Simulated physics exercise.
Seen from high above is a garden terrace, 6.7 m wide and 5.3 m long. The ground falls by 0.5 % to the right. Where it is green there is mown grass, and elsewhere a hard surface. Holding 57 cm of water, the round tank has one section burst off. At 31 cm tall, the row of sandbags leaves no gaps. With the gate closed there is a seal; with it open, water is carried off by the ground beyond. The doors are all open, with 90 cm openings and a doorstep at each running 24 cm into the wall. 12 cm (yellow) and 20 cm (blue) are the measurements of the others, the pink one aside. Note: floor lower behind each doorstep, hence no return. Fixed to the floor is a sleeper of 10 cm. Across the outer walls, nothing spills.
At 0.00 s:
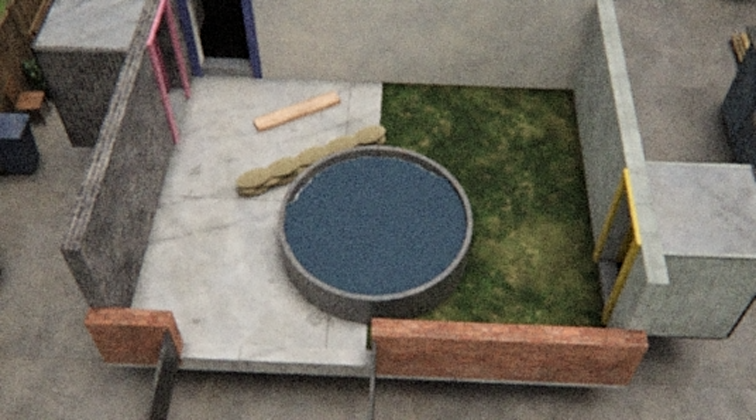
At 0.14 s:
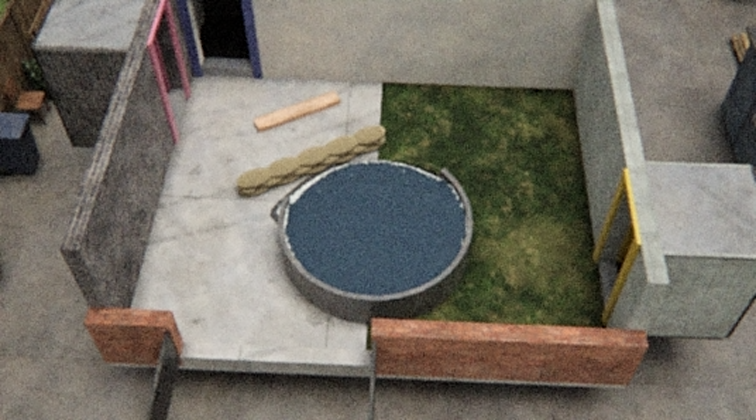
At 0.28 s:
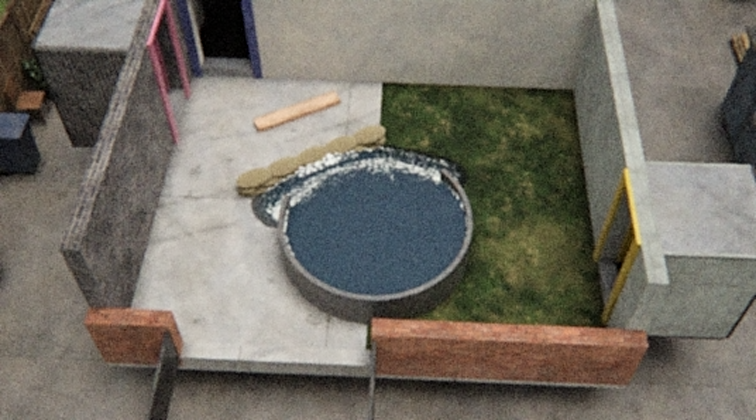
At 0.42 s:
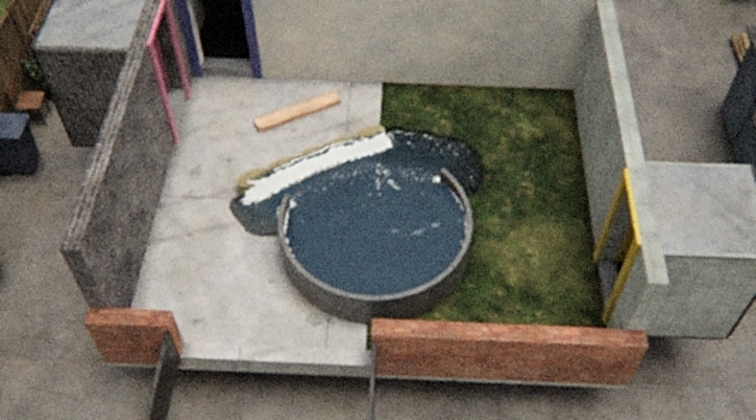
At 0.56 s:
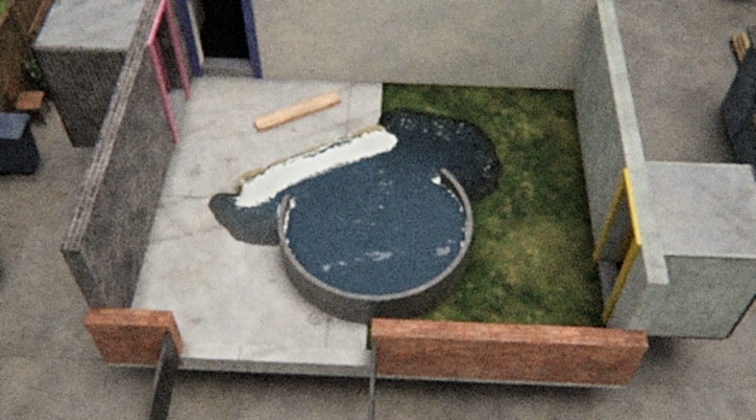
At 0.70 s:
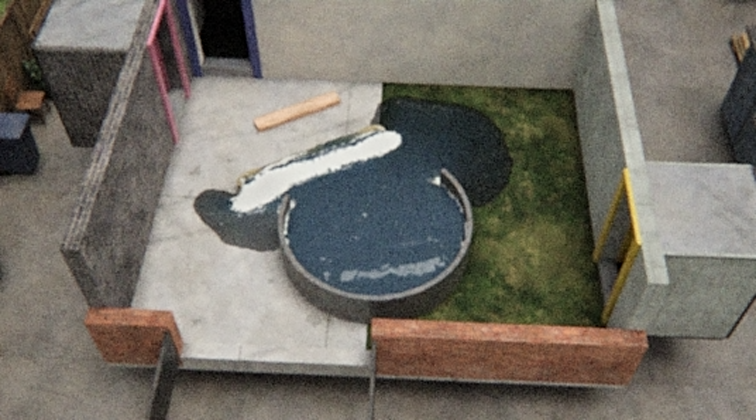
Water sits still in a round tank on a walled terrace, then bursts out through the far side of its rim. It surges against the row of sandbags, churning into white foam along them, and spreads around both ends, leaving a dark pool across the grass and a smaller one on the paving.
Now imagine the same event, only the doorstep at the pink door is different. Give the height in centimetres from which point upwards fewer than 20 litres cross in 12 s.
Roughly 6 cm.
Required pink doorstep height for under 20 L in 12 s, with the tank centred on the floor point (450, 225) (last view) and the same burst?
Then about 11.5 centimetres at the least.
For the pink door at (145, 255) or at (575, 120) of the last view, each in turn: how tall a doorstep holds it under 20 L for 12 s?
In turn: Roughly 11.5 cm, roughly 23 cm.
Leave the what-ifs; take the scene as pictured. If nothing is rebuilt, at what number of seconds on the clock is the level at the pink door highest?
The level tops out around 9.0 s.
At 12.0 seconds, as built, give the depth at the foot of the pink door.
Lab note: Depth approx. 6.0 cm.
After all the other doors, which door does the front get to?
That would be the yellow one, last in line.
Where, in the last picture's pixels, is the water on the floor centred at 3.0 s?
Centre of mass: About (387, 188) px.
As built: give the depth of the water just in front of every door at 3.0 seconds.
Before yellow it's 0 cm, before pink 4 cm, before blue 1 cm.
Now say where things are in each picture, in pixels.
Still water, 57 cm deep, in the round tank at (375, 221); the pink door at (170, 73) is dry, in the first picture.
The front is at a hidden place, 0.3 m from the gap on the far side; 0.7 m2 of floor is wet, 57 cm left at the back, in the second picture.
Water pours out on the far side and has run 0.7 m, to (453, 165); about 13 cm deep outside, 57 cm at the back, in the third picture.
Water pours out on the far side and has run 1.2 m, to (460, 143); about 9 cm deep outside, 57 cm at the back, in the fourth picture.
The front is at (467, 125), 1.6 m from the gap on the far side; 4.3 m2 of floor is wet, 57 cm left at the back, in the fifth picture.
The front is at (473, 113), 1.9 m from the gap on the far side; 5.6 m2 of floor is wet, 54 cm left at the back; the pink door at (170, 73), 3.3 m from the gap, is still 1.8 m from the nearest water, in the sixth picture.
After 1.4 s water covers 45 % of the floor, deepest (42 cm) near (360, 161); it has not reached the pink door.
After 3.0 s water covers 60 % of the floor, deepest (34 cm) near (563, 99); 4 cm at the pink door, 0 litres in over its 25 cm doorstep.
After 12.0 s water covers 95 % of the floor, deepest (12 cm) near (583, 359); 6 cm at the pink door, 0 litres in over its 25 cm doorstep.
At the pink door as built, the water arrived by 2.6 s and peaked near 10 cm at 9.0 s.
Run again over the same 12 s with other heights there, 30 litres in over 5.5 cm, 8 litres over 7.5 cm. The limit of 20 litres is kept from about 6 cm up.
